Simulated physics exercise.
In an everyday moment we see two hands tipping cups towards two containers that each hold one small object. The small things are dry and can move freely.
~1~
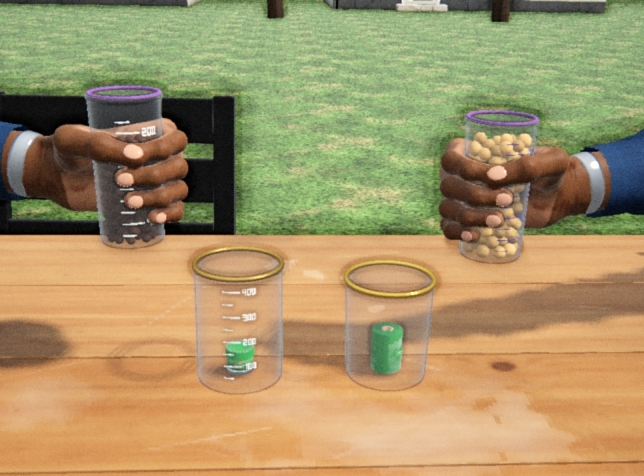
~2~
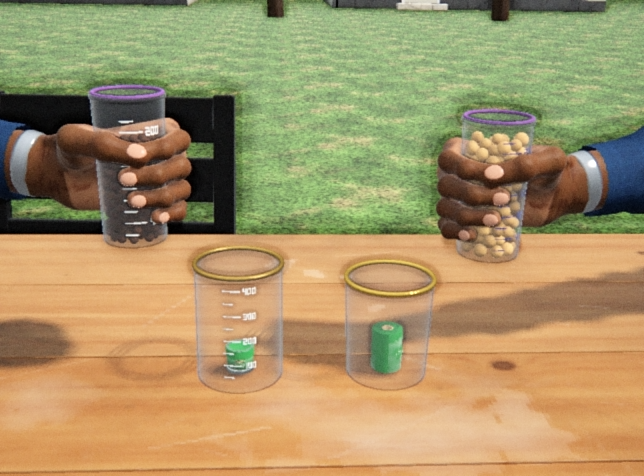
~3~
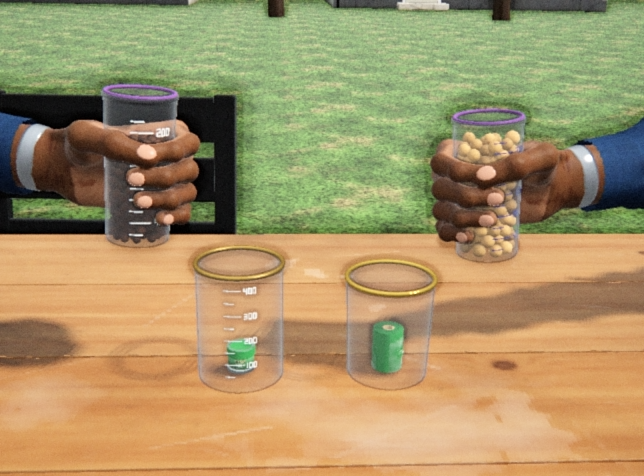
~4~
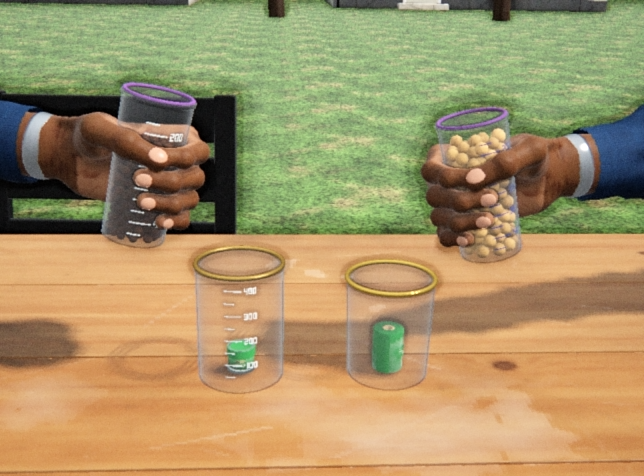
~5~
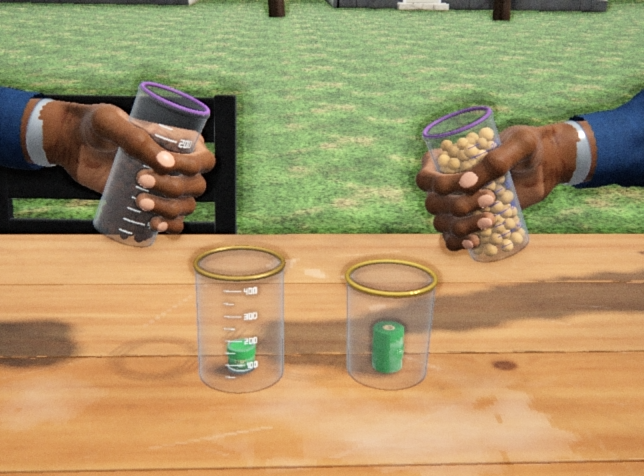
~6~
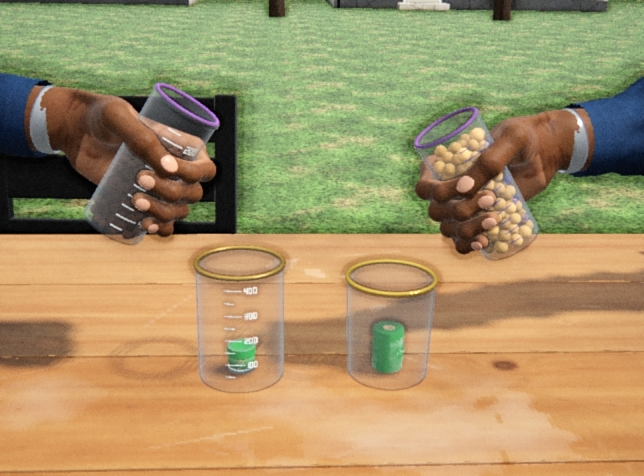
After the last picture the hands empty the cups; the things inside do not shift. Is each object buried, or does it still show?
Left: Submerged. Right: Submerged.
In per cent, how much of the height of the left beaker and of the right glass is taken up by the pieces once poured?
I'd say close to 45 on the left side and 70 on the right side.
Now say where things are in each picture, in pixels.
The first frame shows small tin in the left beaker at (240, 357), a quarter of its height or less; left cup at (129, 168), three quarters full of allspice berries; small roll in the right glass at (386, 348), reaching about a third of the way up; right cup at (495, 187), nearly full of round wooden beads.
The second frame shows left cup at (132, 167), upright; right cup at (493, 186), upright.
The third frame shows left cup at (139, 167), tipped 4°; right cup at (487, 186), tipped 4°.
The fourth frame shows left cup at (146, 167), tipped 13°; right cup at (481, 186), tipped 13°.
The fifth frame shows left cup at (149, 167), tipped 23°; right cup at (479, 186), tipped 23°.
The sixth frame shows small tin in the left beaker at (241, 356); left cup at (149, 167), tipped 33°; small roll in the right glass at (388, 347); right cup at (479, 186), tipped 33°.
Then, 0.47 s after the last picture, left beaker empty, all of its cupful still in the cup; right glass empty, nearly all of its cupful still in the cup.
Then, 0.89 s after the last picture, left beaker nearly empty, most of its cupful still in the cup; right glass a quarter full, about two thirds of its cupful still in the cup.
Then, 1.24 s after the last picture, left beaker a third full, none of its cupful still in the cup; right glass two thirds full, none of its cupful still in the cup.
At rest, left beaker half full (surface near (241, 320)), nothing beside it; right glass three quarters full (surface near (390, 304)), nothing beside it; the left thing is covered; the right thing is covered.
